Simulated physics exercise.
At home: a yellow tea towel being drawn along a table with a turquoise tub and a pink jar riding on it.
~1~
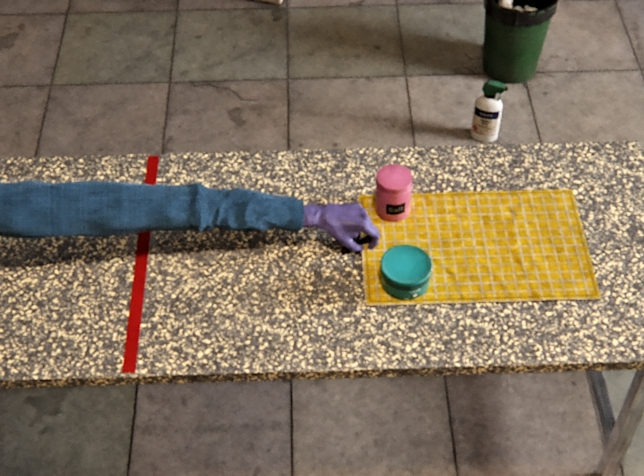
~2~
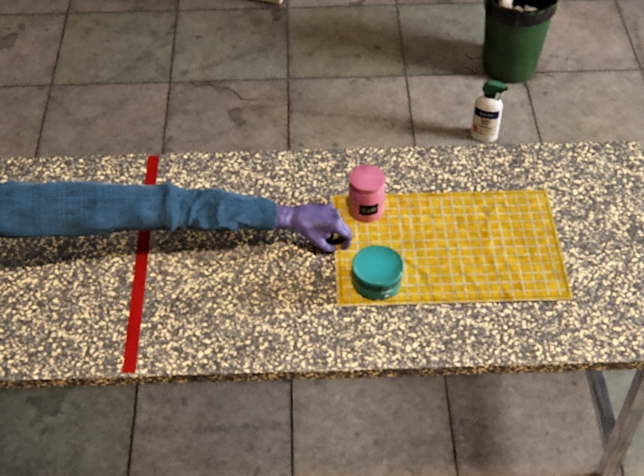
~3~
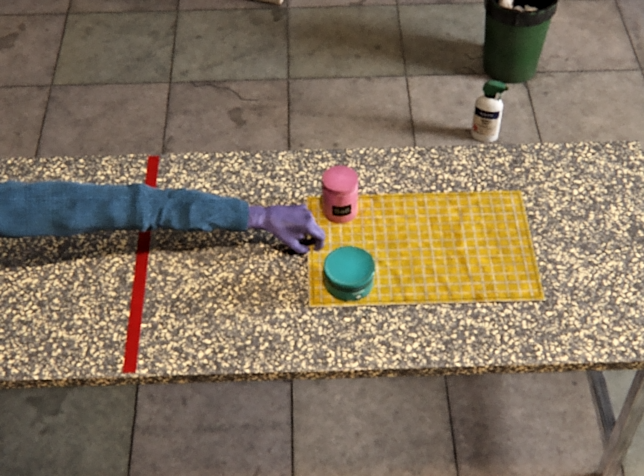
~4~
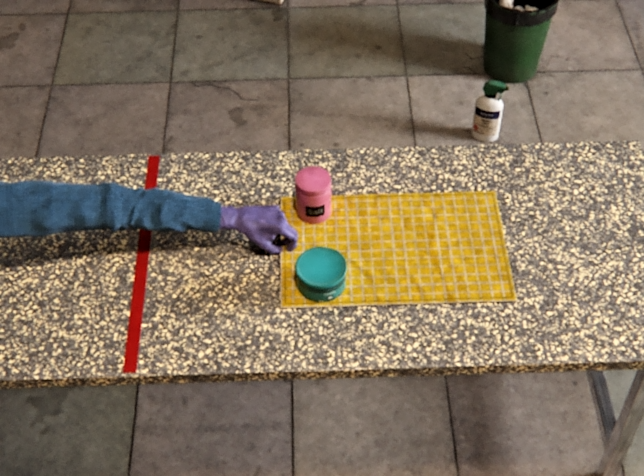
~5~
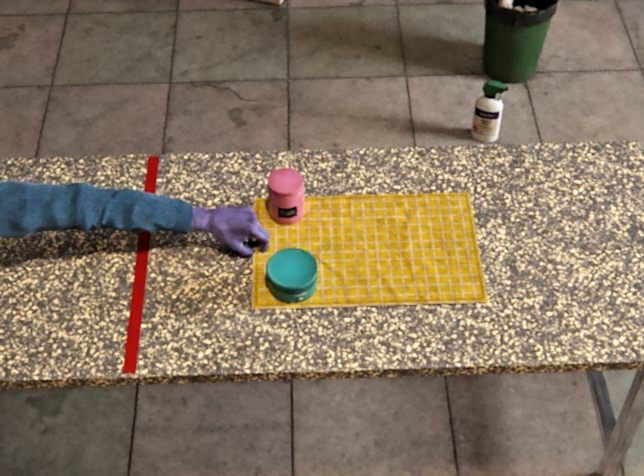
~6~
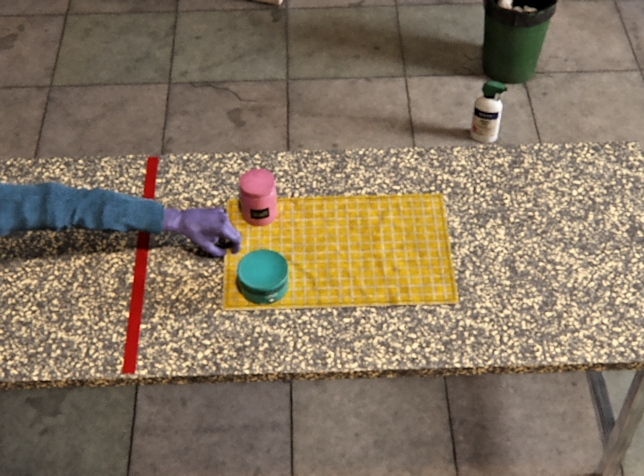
A purple-gloved hand dragged a yellow checked tea towel steadily left along a speckled counter toward a strip of red tape, and the pink jar and turquoise tub on it rode along.
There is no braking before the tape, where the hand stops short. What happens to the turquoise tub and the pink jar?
The turquoise tub slides clear of the cloth, the pink jar leaves the cloth.
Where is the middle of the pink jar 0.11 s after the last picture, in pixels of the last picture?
At about (199, 199).
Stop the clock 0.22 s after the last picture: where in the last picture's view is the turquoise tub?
By then it is at (144, 281).
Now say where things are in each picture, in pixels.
Tea towel end (366, 306); turquoise tub (406, 264); pink jar (394, 177); tape (131, 353), in the first picture.
Tea towel end (338, 306), far hem (573, 300); pink jar (367, 177), in the second picture.
Tea towel end (309, 307); turquoise tub (349, 265), in the third picture.
Tea towel end (281, 308), far hem (516, 301); pink jar (313, 179), in the fourth picture.
Tea towel end (252, 309); turquoise tub (292, 267), in the fifth picture.
Tea towel end (223, 311), far hem (459, 303); turquoise tub (262, 269); pink jar (257, 181); tape (131, 354), in the sixth picture.
Then, 0.11 s on from there, hem short of the tape; turquoise tub on the cloth near (201, 279); pink jar on the cloth near (199, 199).
Then, 0.22 s on from there, hem at the tape; turquoise tub on the cloth near (144, 281); pink jar ahead of the hem near (145, 201).
In the end, hem at the tape; turquoise tub ahead of the hem near (104, 283); pink jar knocked over near (94, 209). The turquoise tub leaves the cloth and the pink jar shoots off the front.
